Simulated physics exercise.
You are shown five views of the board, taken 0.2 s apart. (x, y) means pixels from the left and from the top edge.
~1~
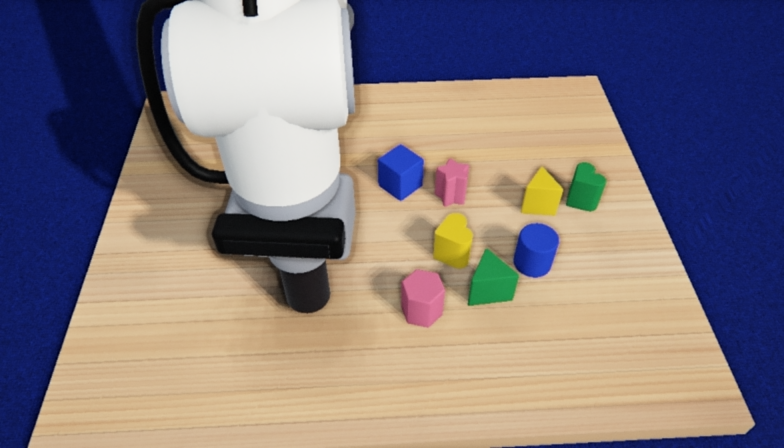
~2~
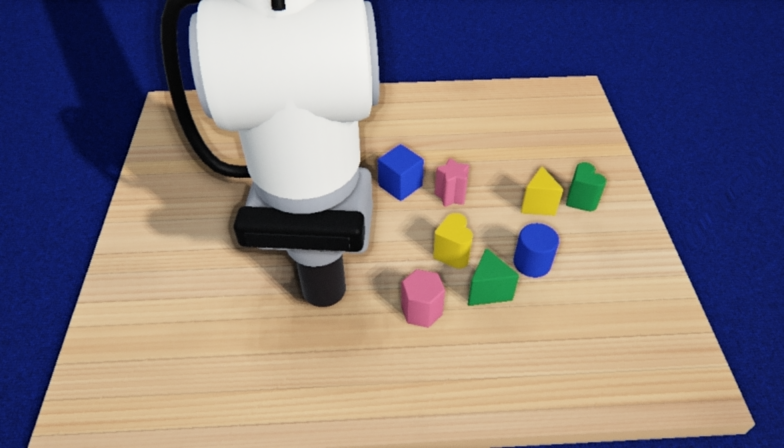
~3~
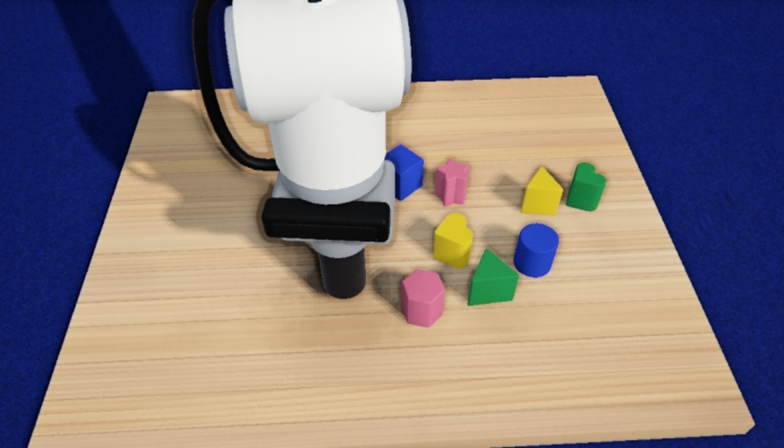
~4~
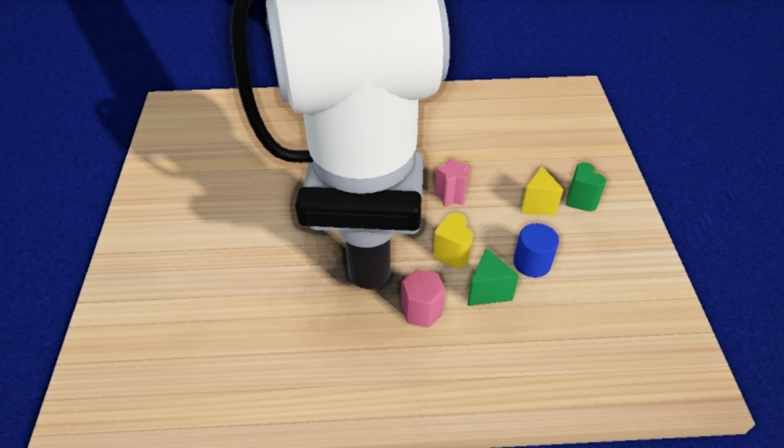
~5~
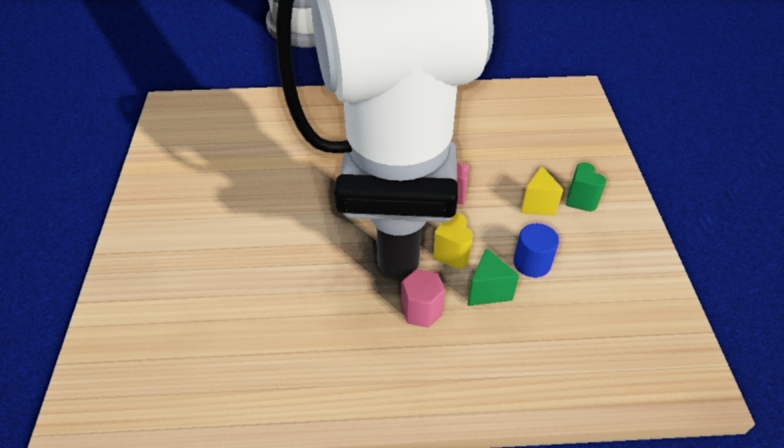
The footage shows a white robotic arm with a black cylindrical tip moving steadily right and slightly away across a wooden board, nearing a cluster of pink, yellow, green and blue blocks, which stay still.
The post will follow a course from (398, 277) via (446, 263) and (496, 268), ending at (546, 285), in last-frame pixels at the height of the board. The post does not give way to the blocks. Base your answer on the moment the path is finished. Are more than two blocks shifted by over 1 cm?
Going by the path, yes.
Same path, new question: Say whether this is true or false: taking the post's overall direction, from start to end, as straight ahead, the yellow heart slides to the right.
False
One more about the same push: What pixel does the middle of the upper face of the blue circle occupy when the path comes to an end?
It should be at about (578, 236).
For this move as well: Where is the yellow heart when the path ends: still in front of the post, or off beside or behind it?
The post has moved past the yellow heart by the time the path ends.
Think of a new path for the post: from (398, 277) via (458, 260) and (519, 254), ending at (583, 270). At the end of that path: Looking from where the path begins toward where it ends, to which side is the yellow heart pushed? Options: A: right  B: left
I'll go with B - left.
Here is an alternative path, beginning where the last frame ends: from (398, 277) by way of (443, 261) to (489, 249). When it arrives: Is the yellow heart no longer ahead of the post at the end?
No - that is not the case.
What follows on the original path. One third of the way, post (449, 247); yellow heart (474, 219), turned 20° clockwise.
Two thirds of the way, post (500, 253); yellow heart (493, 213), turned 20° anticlockwise; green triangular piece (505, 272), turned 55° clockwise.
At the end, post (551, 269); pink six-sided block not moved; yellow heart (493, 213), turned 20° anticlockwise; green triangular piece (513, 277), turned 90° clockwise; blue circle (578, 236).
